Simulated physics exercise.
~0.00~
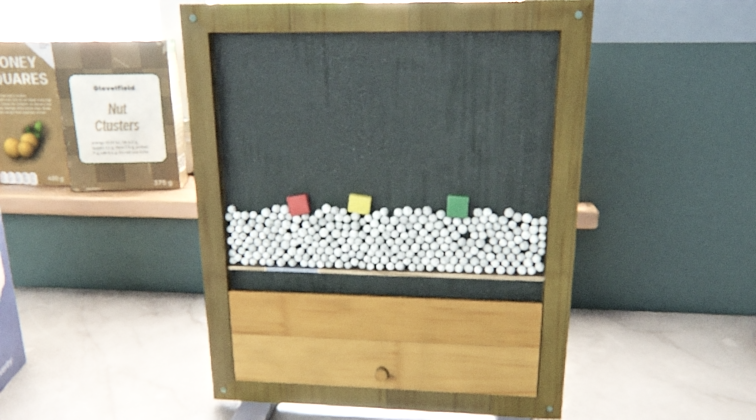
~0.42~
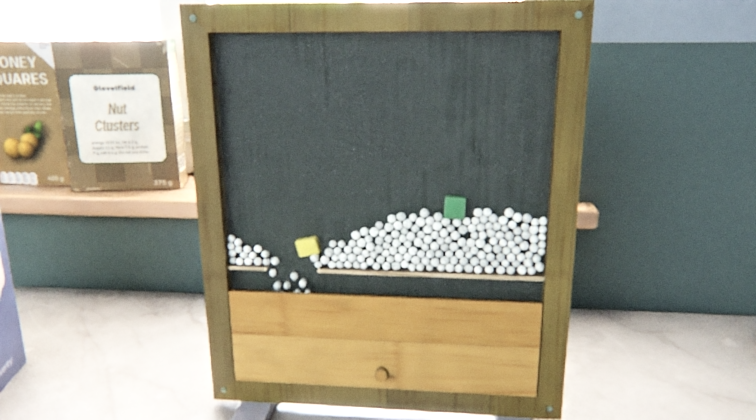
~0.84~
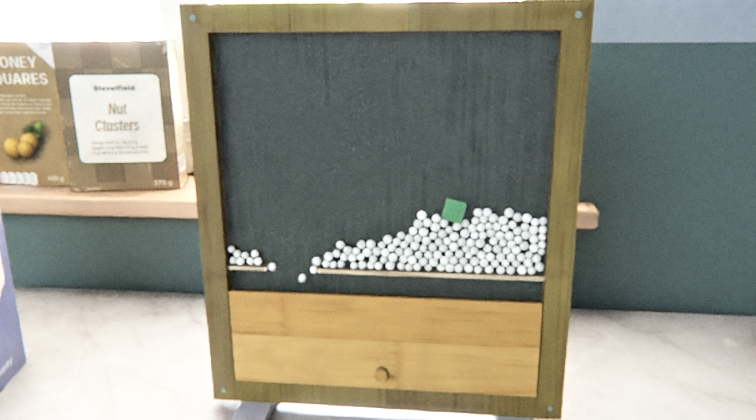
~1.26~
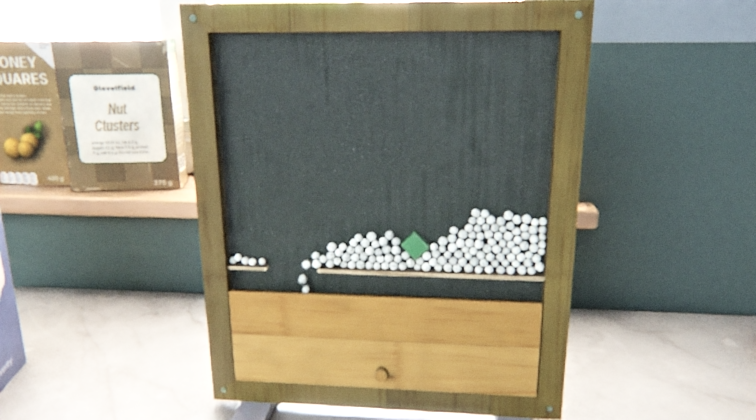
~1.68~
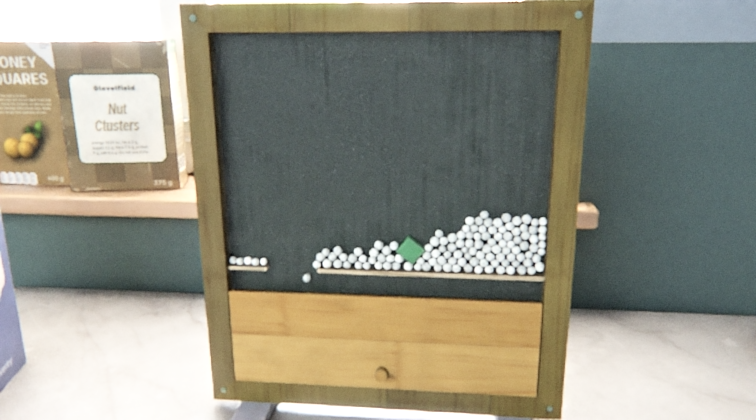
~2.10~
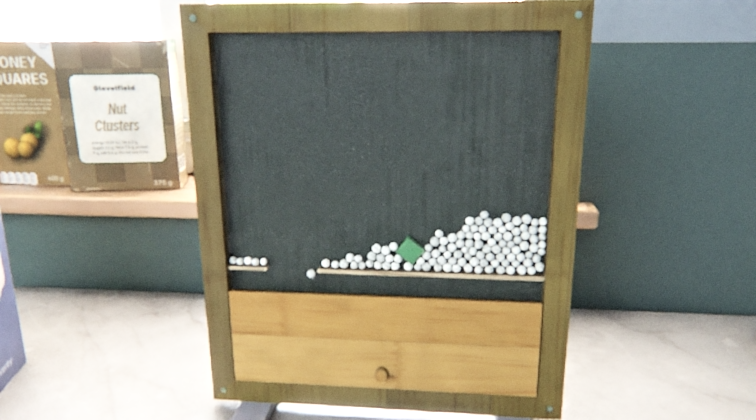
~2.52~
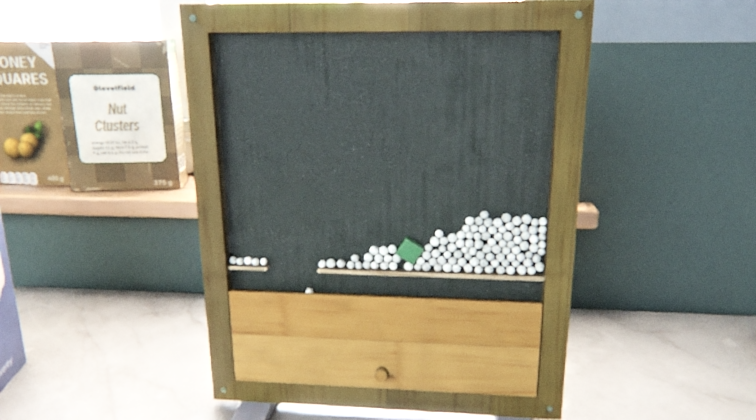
White beads lie in a nearly level layer across a framed dark window, with red, yellow and green blocks resting on top. A gap opens in the floor left of centre, and beads pour through as the red block disappears and the yellow one slides down toward the opening. The yellow block vanishes too, leaving the green block perched on the sloping heap. Then the green block slides left and down, tipping onto a corner. The flow thins to single beads, leaving a short row at left and a larger mound at right, with the tilted green block still resting among the beads.
